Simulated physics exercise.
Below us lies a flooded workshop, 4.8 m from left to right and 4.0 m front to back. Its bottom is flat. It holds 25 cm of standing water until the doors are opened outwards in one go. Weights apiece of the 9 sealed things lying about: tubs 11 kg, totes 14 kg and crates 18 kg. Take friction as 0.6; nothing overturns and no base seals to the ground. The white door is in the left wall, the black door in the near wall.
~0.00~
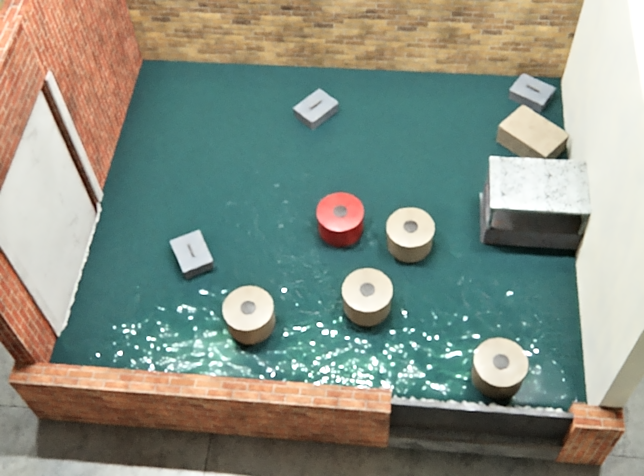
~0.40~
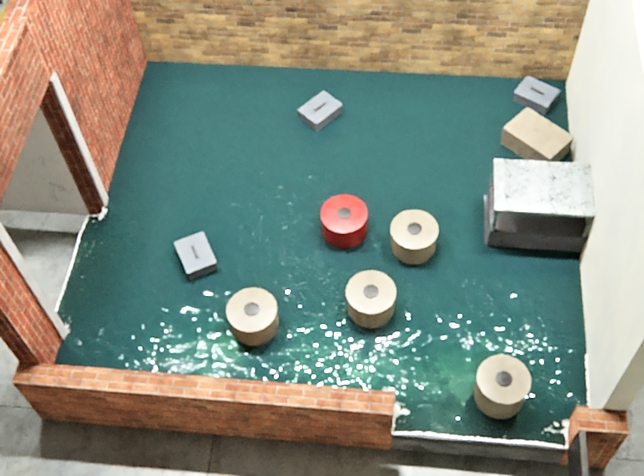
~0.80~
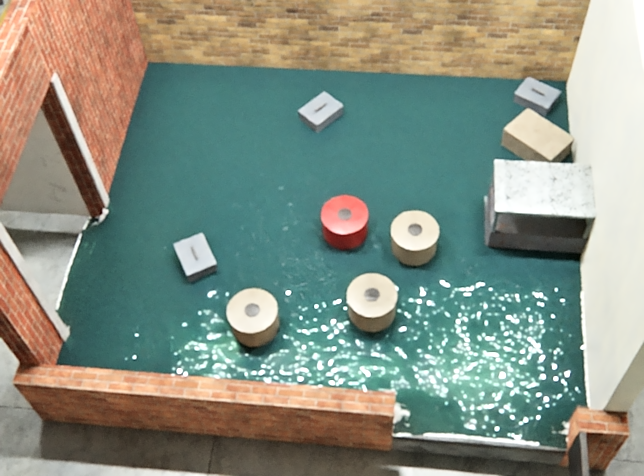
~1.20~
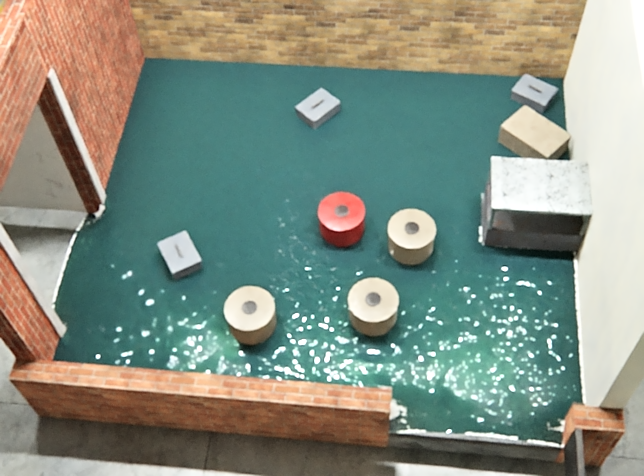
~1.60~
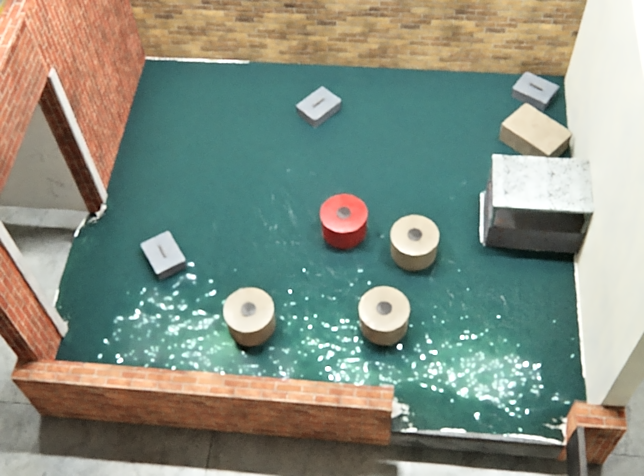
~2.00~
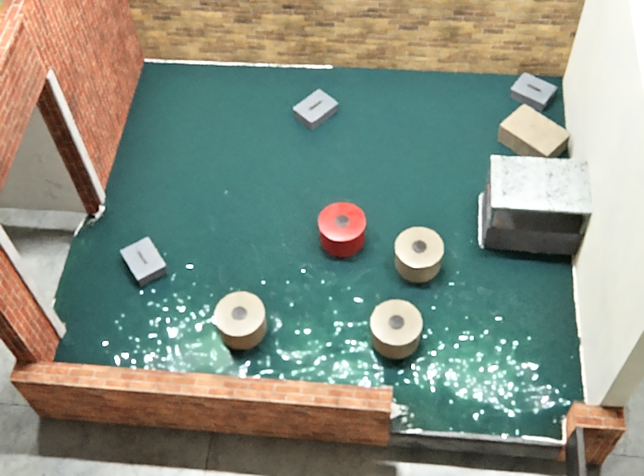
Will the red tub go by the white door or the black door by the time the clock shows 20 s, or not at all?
Red tub: Black door.
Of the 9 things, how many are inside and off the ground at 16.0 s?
At that moment 0.
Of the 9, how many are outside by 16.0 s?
5 of them.
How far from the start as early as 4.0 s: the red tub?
About 80 cm.
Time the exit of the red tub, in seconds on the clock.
Near 7.5 s.
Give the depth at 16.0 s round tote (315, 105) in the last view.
Roughly 7 cm.
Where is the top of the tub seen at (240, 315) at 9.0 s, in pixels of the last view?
Near (167, 347).
After 4.0 s the red tub is near (340, 287), 0.8 m from its start, afloat; 3 of 9 are out; 6 afloat.
After 9.0 s the red tub has gone out by the black door; 5 of 9 are out; 3 afloat.
After 16.0 s the red tub has gone out by the black door; 5 of 9 are out; 0 afloat.
After 20.0 s the red tub has gone out by the black door; 5 of 9 are out; 0 afloat.
